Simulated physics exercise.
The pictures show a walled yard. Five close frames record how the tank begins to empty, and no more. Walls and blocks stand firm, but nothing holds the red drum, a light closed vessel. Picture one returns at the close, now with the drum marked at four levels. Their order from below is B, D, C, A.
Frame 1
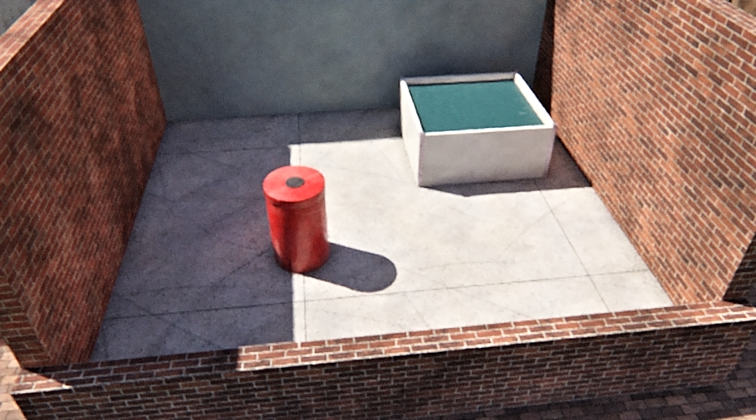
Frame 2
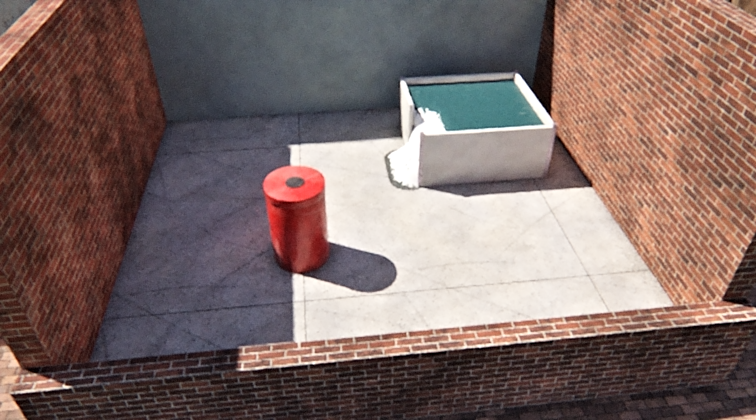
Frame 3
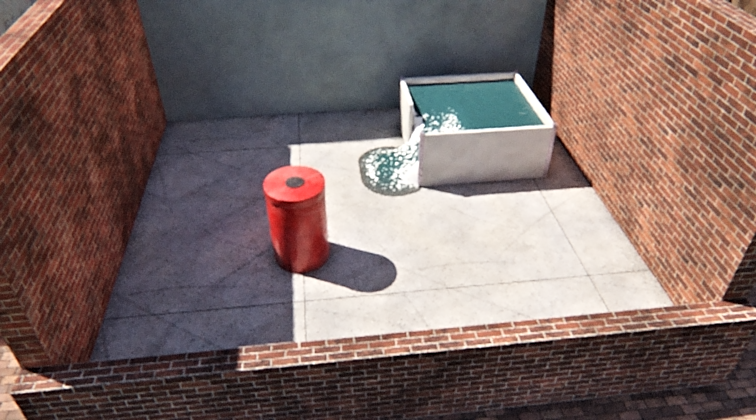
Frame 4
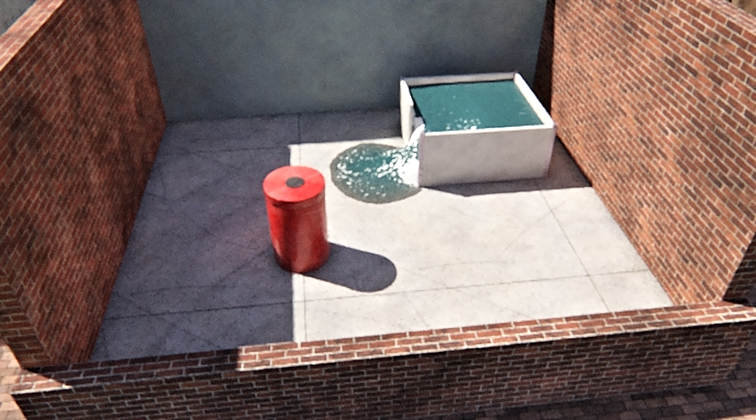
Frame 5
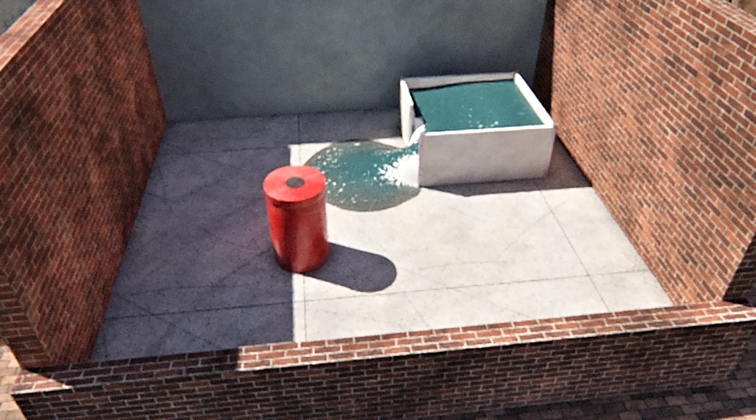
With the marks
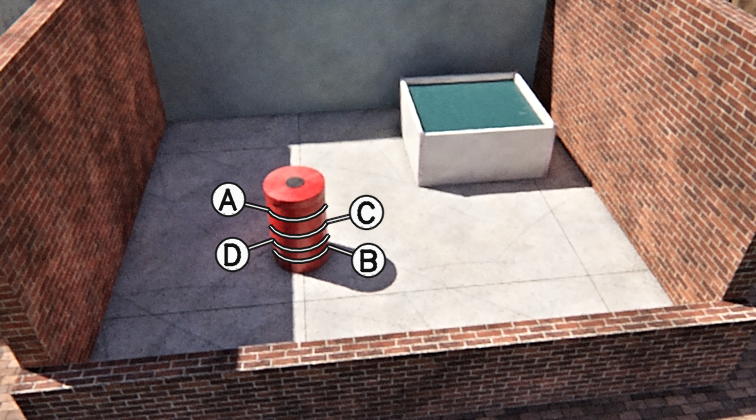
At first, a red drum stands in a brick-walled yard near a white tank full of green water. Water then pours from the tank's left side onto the pale ground, and the foamy puddle spreads leftward toward the drum, which stays still.
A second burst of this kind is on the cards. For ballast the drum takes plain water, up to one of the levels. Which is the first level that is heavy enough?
The answer is line B.
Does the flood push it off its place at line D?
No, that is safe.
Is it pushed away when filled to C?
No.
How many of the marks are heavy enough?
All of the four.
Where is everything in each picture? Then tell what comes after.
Lid of the red drum at (294, 182); tank full, its middle at (472, 106).
Water covers 1 % of the ground and is seen nearest the drum at (406, 184).
Water covers 3 % of the ground and is seen nearest the drum at (386, 188).
Water covers 5 % of the ground and is seen nearest the drum at (350, 192).
Lid of the red drum at (294, 182); water covers 7 % of the ground and is seen nearest the drum at (352, 204).
On the marked copy, A at (297, 220); B at (301, 261); C at (299, 236); D at (300, 250); from the bottom up B, D, C, A.
Choosing A, it does not move.
Choosing B, it does not move.
Choosing C, it does not move.
Choosing D, it does not move.
